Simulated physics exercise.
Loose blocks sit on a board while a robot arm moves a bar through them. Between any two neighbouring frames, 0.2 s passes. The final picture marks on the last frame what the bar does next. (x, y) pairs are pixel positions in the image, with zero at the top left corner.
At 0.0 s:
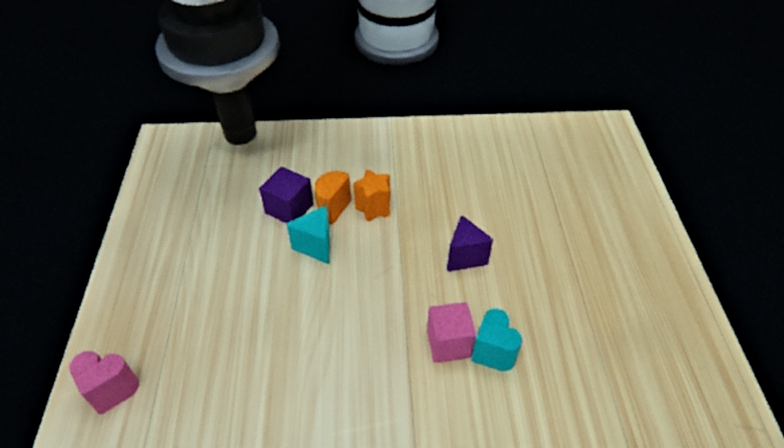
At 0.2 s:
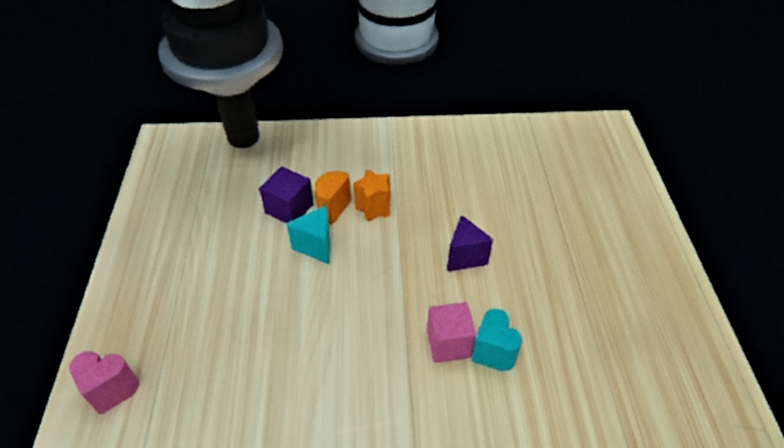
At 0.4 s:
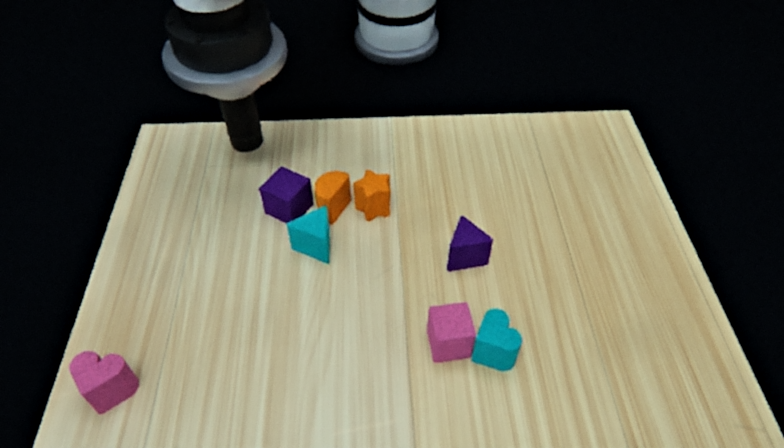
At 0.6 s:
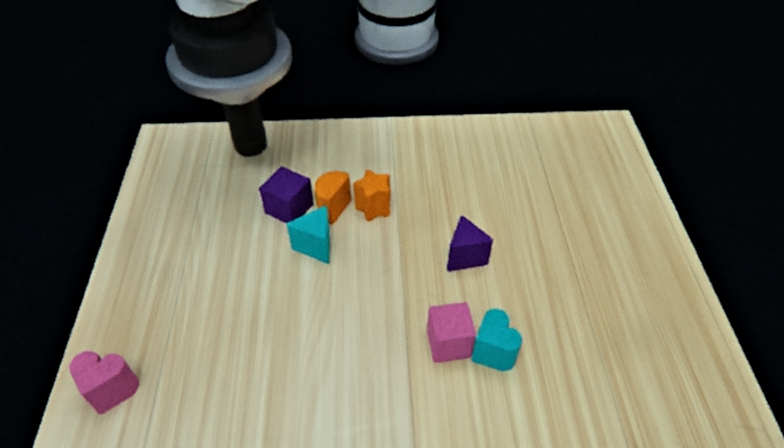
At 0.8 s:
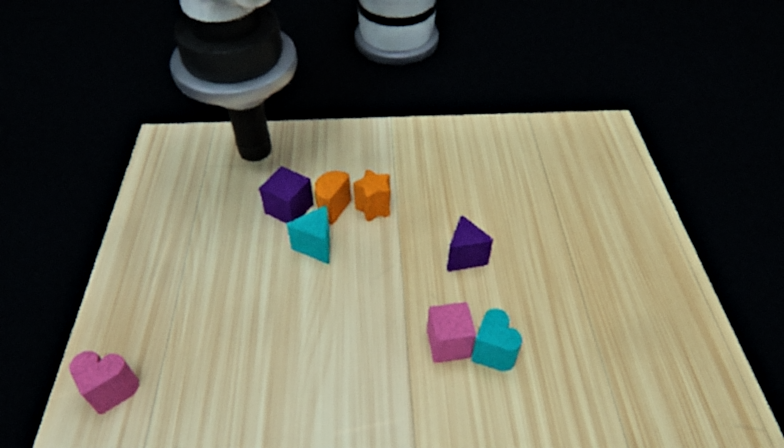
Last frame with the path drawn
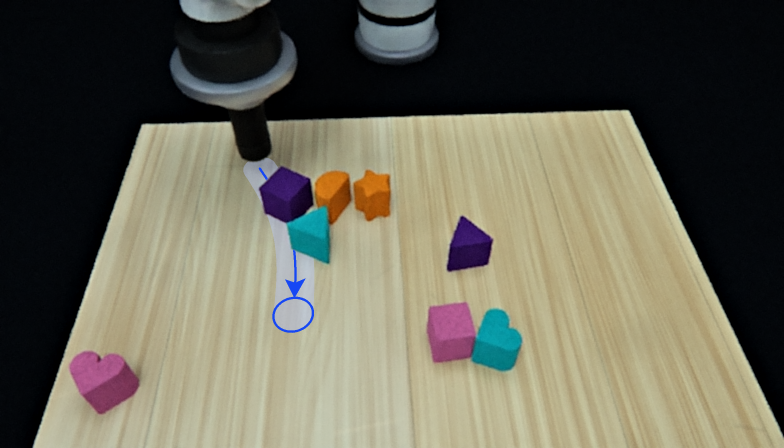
A robot arm moves its dark bar slightly right and down while the colored blocks stay still.
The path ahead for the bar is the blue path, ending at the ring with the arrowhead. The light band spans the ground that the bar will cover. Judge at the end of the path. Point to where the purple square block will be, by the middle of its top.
In the picture, that point is around (333, 265).
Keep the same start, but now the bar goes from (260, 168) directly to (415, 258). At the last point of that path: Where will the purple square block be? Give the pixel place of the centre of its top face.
The middle of the upper face of the purple square block will lie at about (300, 206) in the picture.
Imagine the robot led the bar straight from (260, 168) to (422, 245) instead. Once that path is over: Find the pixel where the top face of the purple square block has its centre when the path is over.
The middle of its upper face should be somewhere near (301, 201).
Path on the board, from (260, 168) through (291, 230) to (293, 314).
What follows on the original path. One third of the way, bar at (280, 192); purple square block at (299, 204), turned 15° clockwise; turquoise triangular piece at (314, 225); orange D-shaped block at (333, 184), turned 10° anticlockwise.
Two thirds of the way, bar at (292, 241); purple square block at (322, 249); turquoise triangular piece at (351, 265), turned 35° anticlockwise; orange D-shaped block at (333, 184), turned 10° anticlockwise.
At the end, bar at (290, 299); purple square block at (332, 265), turned 30° anticlockwise; turquoise triangular piece at (368, 272), turned 55° anticlockwise; orange D-shaped block at (333, 184), turned 10° anticlockwise; orange star block in place.
